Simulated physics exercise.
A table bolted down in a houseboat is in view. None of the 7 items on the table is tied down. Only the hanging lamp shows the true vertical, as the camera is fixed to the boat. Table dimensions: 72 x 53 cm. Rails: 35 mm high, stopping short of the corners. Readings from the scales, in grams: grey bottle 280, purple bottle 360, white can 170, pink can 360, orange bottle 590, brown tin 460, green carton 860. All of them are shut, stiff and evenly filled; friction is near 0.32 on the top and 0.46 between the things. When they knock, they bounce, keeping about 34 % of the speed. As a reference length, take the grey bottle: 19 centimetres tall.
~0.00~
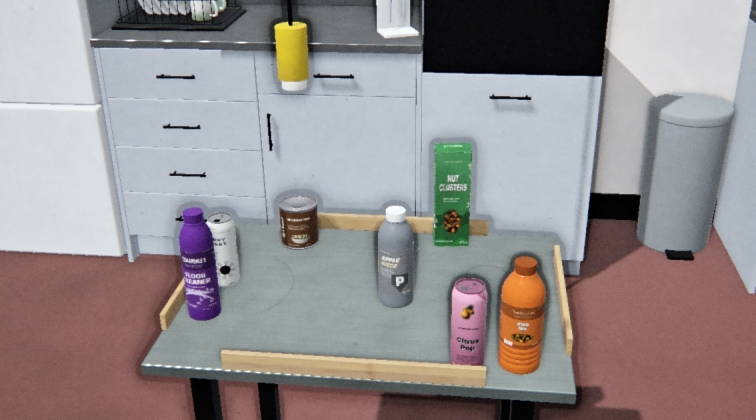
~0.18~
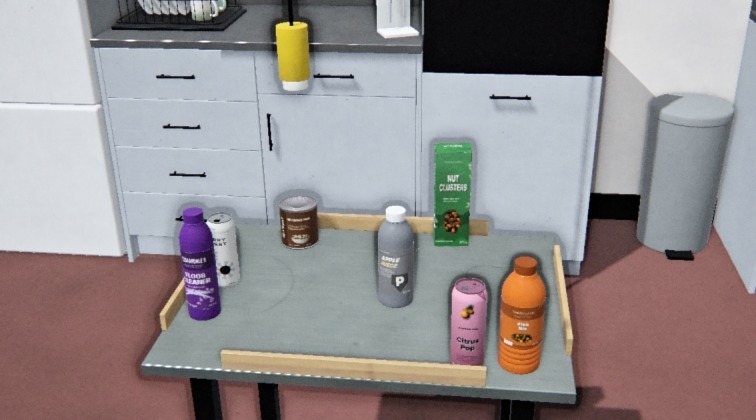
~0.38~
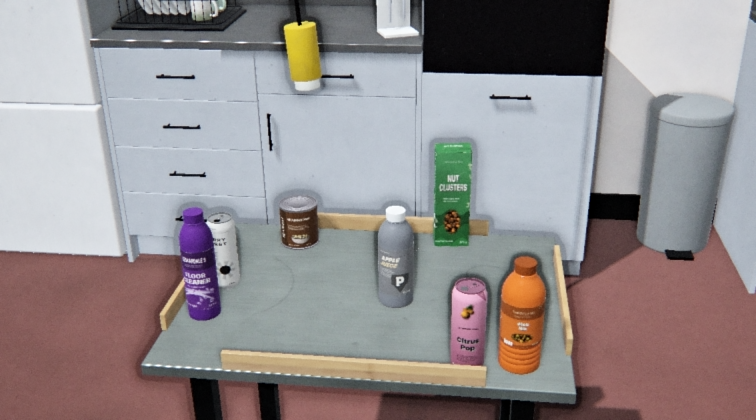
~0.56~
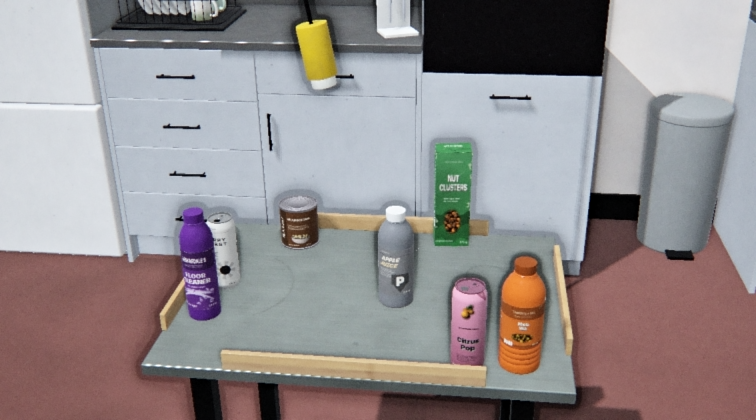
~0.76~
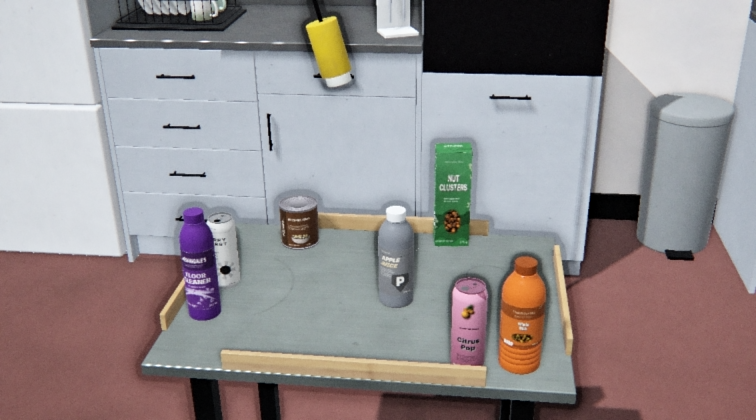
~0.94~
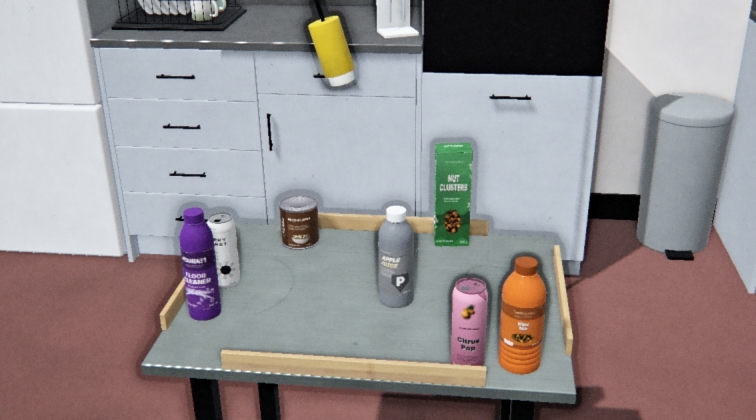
The clip opens on a grey table holding seven closed containers in a kitchen, with a yellow lamp hanging straight down behind it. The lamp's lower end swings to the right, leaning steadily further and then barely changing, while the bottles, cans, tin and green carton stay in place.
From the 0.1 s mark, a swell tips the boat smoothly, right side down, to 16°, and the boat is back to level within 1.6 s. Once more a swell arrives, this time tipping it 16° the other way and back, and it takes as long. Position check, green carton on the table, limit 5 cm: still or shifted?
Not displaced.
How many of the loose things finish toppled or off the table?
That gives 0.
Around 1.34 s, heel 7°, right side down.
Around 2.14 s, heel 9°, left side down.
Around 2.74 s, heel 13°, left side down.
Around 3.44 s, boat level.
Finally (3.8 s), all 7 still in place (within 5 cm). Final places as that camera would see them, green carton near (452, 195).
